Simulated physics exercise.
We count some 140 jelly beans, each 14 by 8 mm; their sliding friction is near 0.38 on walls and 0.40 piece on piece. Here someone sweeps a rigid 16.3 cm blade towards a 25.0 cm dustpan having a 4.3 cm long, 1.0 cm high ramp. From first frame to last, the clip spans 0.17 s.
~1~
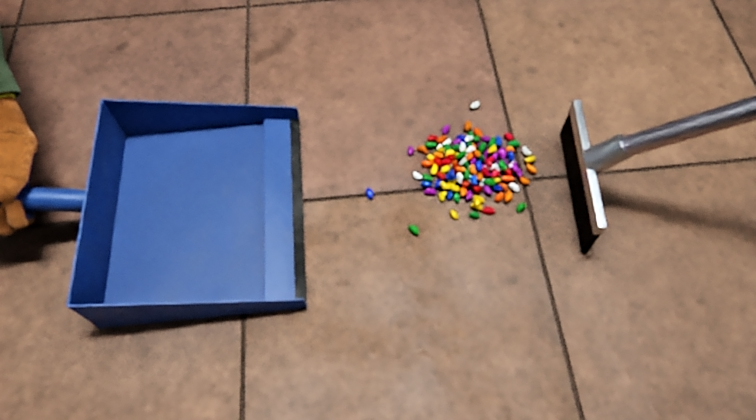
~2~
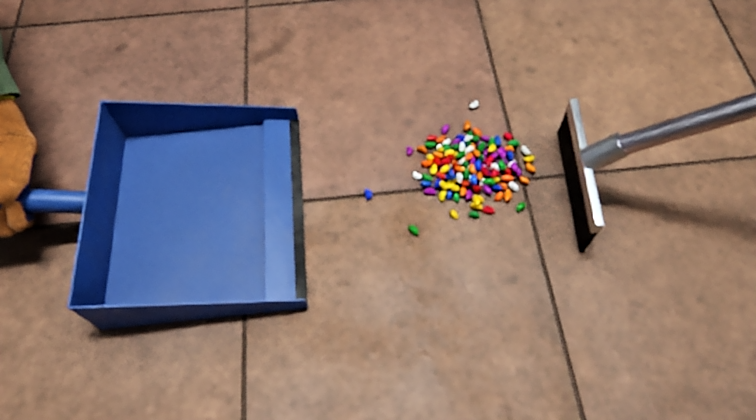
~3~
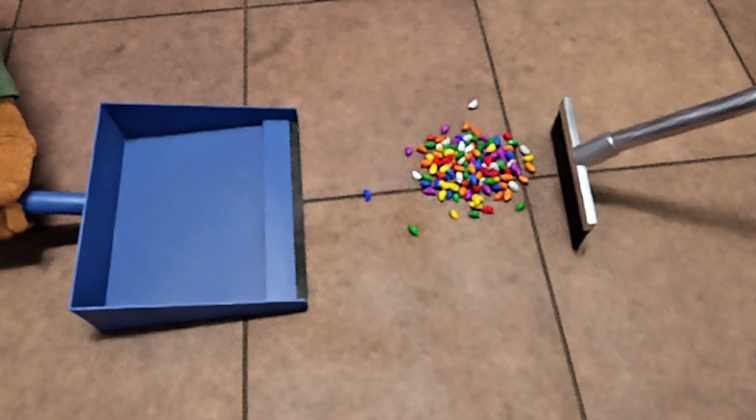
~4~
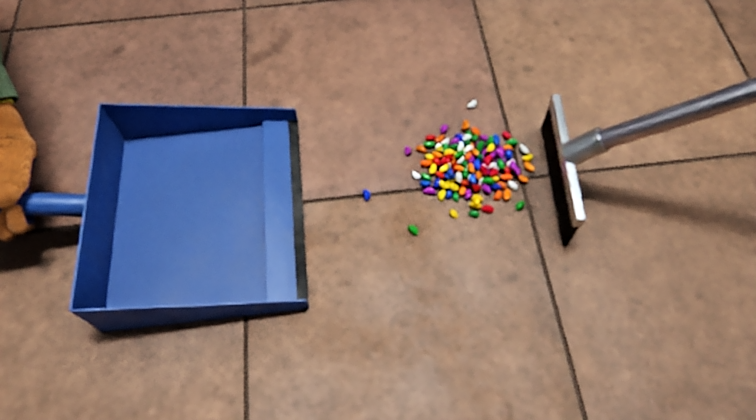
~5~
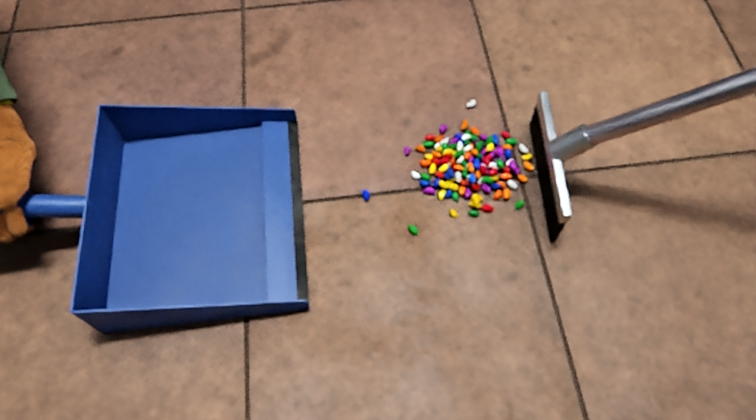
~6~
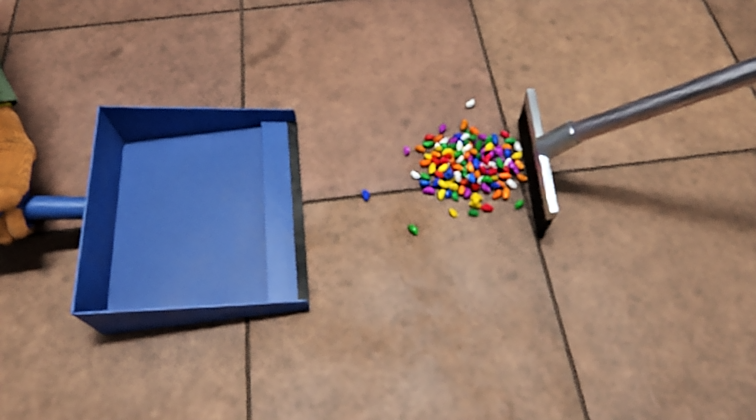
On a brown tiled floor, a squeegee-like blade on a metal handle slid slowly left to the edge of a pile of colourful jelly beans, while a gloved hand held a blue dustpan nearly still.
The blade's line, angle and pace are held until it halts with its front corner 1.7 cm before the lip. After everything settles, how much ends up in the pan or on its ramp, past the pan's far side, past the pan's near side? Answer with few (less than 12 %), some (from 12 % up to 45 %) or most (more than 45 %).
In the pan or on its ramp - some; past the pan's far side - some; past the pan's near side - few.
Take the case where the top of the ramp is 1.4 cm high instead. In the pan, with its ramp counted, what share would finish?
Roughly 25 per cent.
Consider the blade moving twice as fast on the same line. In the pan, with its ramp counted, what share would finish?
Then roughly 30 per cent.
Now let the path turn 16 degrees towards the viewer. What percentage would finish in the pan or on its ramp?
Around 35 %.
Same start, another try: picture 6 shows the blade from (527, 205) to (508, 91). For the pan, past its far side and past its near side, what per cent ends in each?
Pan 30, far 30, near 0.
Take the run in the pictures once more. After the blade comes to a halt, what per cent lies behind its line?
Roughly 15 in a hundred.
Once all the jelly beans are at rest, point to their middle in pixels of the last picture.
When it all comes to rest, the middle is near (299, 142).
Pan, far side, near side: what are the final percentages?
Pan 30; far side 25; near side 0.
Then, 0.33 s after the last picture, middle of the blade 15 cm from the lip; 0 % over the lip, far side 5 %, near side 0 %.
Then, 0.55 s after the last picture, middle of the blade 7 cm from the lip; 0 % over the lip, far side 20 %, near side 0 %.
Then, 0.88 s after the last picture, middle of the blade 2 cm from the lip; 30 % over the lip, far side 25 %, near side 0 %.
In the end, pan 30 %, far side 25 %, near side 0 %, in front of the lip or behind the blade 45 %.
